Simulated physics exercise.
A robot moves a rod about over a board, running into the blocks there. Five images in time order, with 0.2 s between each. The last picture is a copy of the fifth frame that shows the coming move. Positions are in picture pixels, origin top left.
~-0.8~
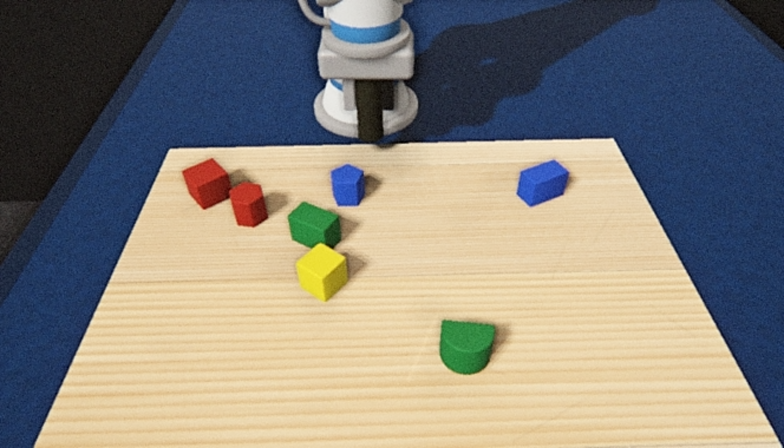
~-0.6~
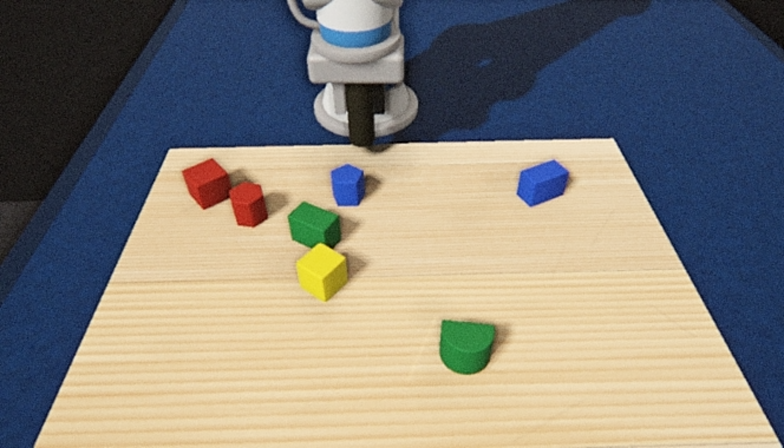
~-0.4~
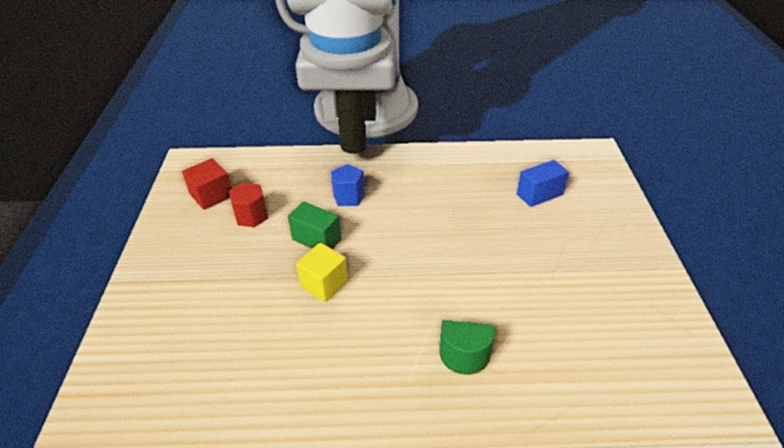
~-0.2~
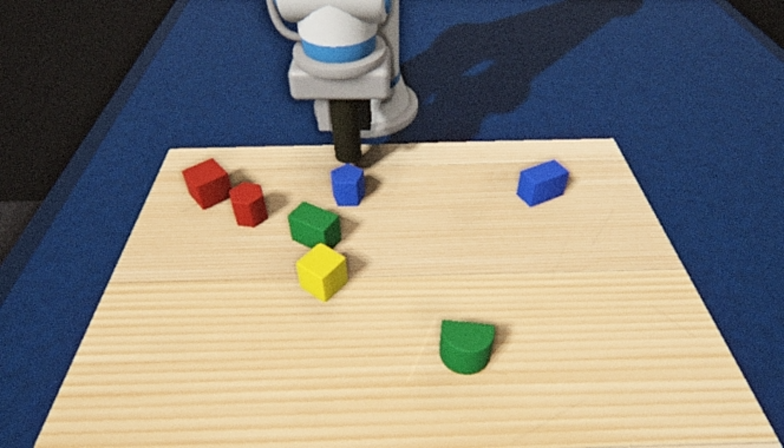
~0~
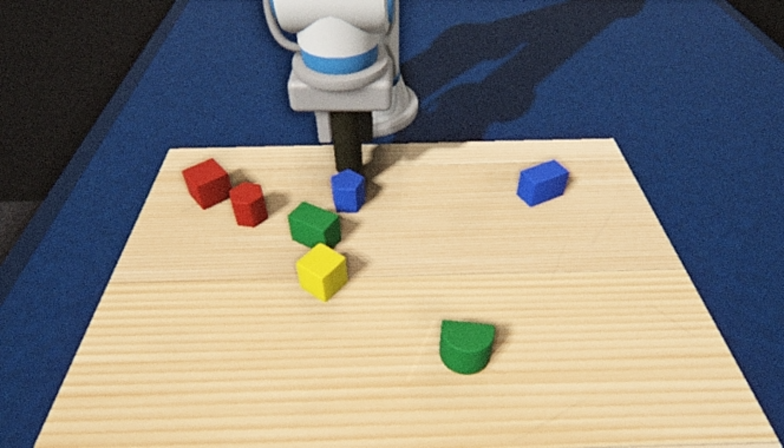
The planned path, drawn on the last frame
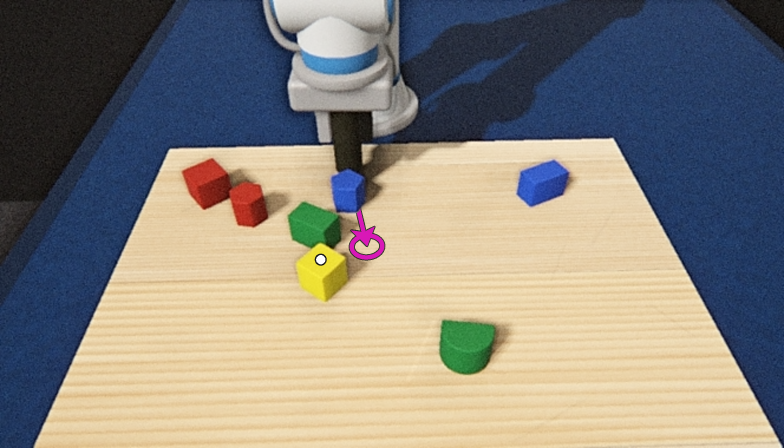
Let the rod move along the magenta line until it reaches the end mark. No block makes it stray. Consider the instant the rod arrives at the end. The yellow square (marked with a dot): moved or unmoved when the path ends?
It keeps its spot.
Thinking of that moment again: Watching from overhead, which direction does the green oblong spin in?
Spins clockwise.
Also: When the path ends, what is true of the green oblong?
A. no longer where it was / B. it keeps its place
A.
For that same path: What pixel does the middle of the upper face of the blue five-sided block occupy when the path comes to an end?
For the centre of its top, I'd go with (338, 237).
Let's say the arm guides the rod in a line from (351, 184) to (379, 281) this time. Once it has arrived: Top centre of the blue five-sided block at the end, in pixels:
The spot you're after is about (338, 239) in the image.
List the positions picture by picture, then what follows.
In the first frame, rod tip at (371, 136); block tops, green oblong at (313, 215); yellow square at (321, 260); blue five-sided block at (347, 173).
In the second frame, rod at (362, 140); blocks unchanged.
In the third frame, rod at (354, 147); blocks unchanged.
In the fourth frame, rod at (348, 156); blocks unchanged.
In the fifth frame, rod at (349, 168); green oblong at (313, 215); yellow square at (321, 260); blue five-sided block at (347, 180).
Path on the board, from (351, 184) directly to (367, 246); the dot is on the yellow square.
The first path, step by step. One third of the way, rod at (355, 187); blue five-sided block at (344, 199), turned 30° clockwise.
Two thirds of the way, rod at (361, 208); green oblong at (310, 221), turned 35° clockwise; blue five-sided block at (343, 218), turned 60° clockwise.
At the end, rod at (366, 230); green oblong at (307, 224), turned 60° clockwise; yellow square in place; blue five-sided block at (338, 237), turned 100° clockwise.
